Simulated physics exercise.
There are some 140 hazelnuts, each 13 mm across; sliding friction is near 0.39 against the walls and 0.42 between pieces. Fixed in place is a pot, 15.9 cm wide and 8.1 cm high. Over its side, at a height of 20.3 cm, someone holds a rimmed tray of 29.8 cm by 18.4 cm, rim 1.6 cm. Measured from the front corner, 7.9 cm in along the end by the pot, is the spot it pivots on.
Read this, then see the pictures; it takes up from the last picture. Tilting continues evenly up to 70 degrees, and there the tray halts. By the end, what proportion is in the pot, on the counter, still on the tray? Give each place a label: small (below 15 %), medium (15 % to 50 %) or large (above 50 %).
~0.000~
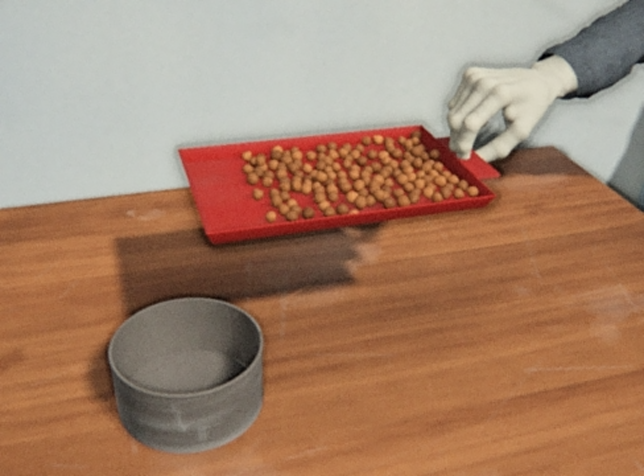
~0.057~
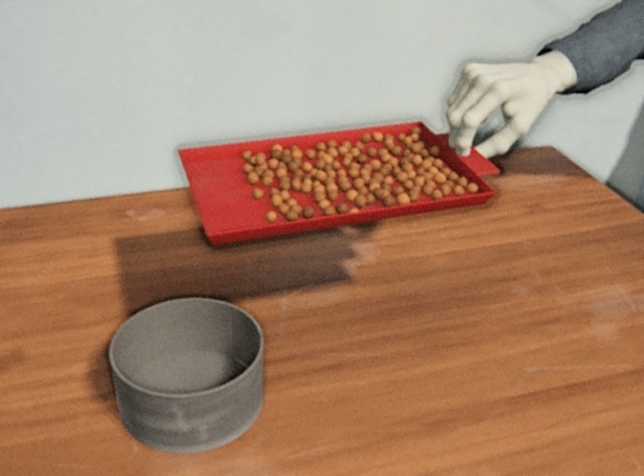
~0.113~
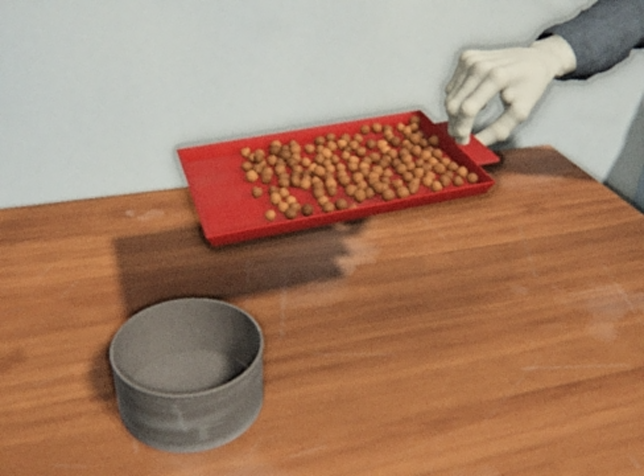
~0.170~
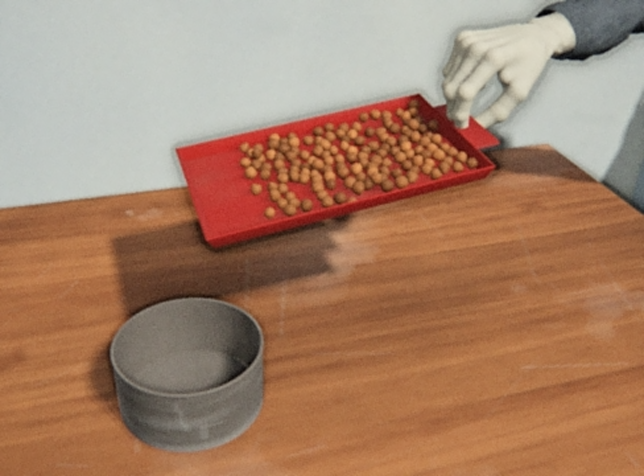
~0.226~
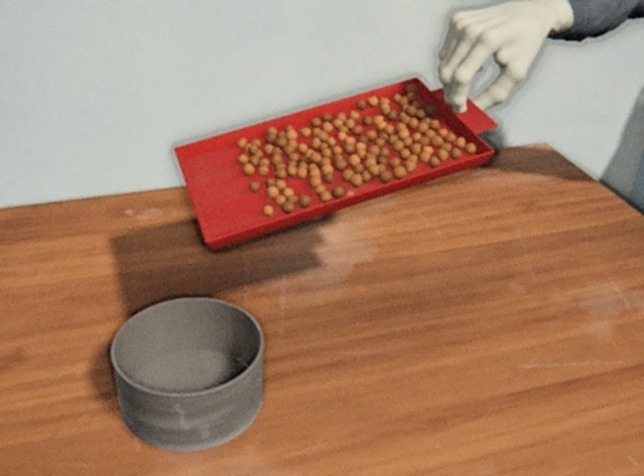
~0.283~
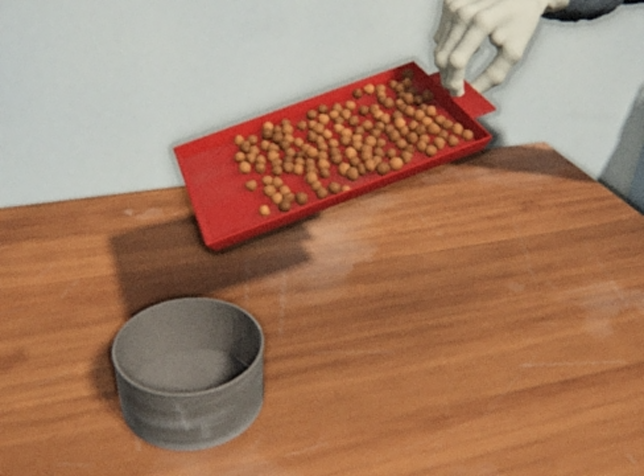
Shares by place: Pot large, counter medium, left on the tray small.
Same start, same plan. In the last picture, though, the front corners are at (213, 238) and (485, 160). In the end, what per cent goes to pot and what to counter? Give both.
Pot: 95, counter: 5.
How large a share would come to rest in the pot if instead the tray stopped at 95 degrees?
In that case some 75 per cent.
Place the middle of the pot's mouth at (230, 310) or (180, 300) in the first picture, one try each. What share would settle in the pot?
First try about 40 per cent, second try about 65 per cent.
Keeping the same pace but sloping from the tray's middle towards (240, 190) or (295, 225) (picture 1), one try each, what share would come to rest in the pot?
Estimate: Some 25 % and some 80 % respectively.
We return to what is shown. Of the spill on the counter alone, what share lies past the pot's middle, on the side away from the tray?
Near 80 in a hundred.
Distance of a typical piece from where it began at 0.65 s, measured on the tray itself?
Around 13 centimetres.
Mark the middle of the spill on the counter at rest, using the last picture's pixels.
Near (101, 352).
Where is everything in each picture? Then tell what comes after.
Tray tilt 0 degrees, front corners at (213, 229) and (487, 193); middle of the pieces at (353, 175); pot at (187, 343), in the first picture.
Tray tilt 1 degrees, front corners at (213, 230) and (487, 190); middle of the pieces at (353, 173), in the second picture.
Tray tilt 4 degrees, front corners at (213, 232) and (486, 180), lowest corner left front; middle of the pieces at (352, 167), in the third picture.
Tray tilt 8 degrees, front corners at (212, 234) and (486, 165), lowest corner left front; middle of the pieces at (351, 158), in the fourth picture.
Tray tilt 12 degrees, front corners at (212, 236) and (484, 150), lowest corner left front; middle of the pieces at (349, 149), in the fifth picture.
Tray tilt 16 degrees, front corners at (212, 238) and (482, 136), lowest corner left front; middle of the pieces at (345, 141); pot at (189, 342). Its pace works out near 70 degrees a second, in the sixth picture.
Then, at 0.65 s, tilt 43 degrees; the tray holds 95 %, the pot 0 %.
After 0.89 s, tilt 60 degrees; the tray holds 55 %, the pot 15 %.
After 1.24 s, tilt 70 degrees; the tray holds 15 %, the pot 55 %.
By 2.5 s all is still; pot 75 %, counter 20 %, tray 0 %.
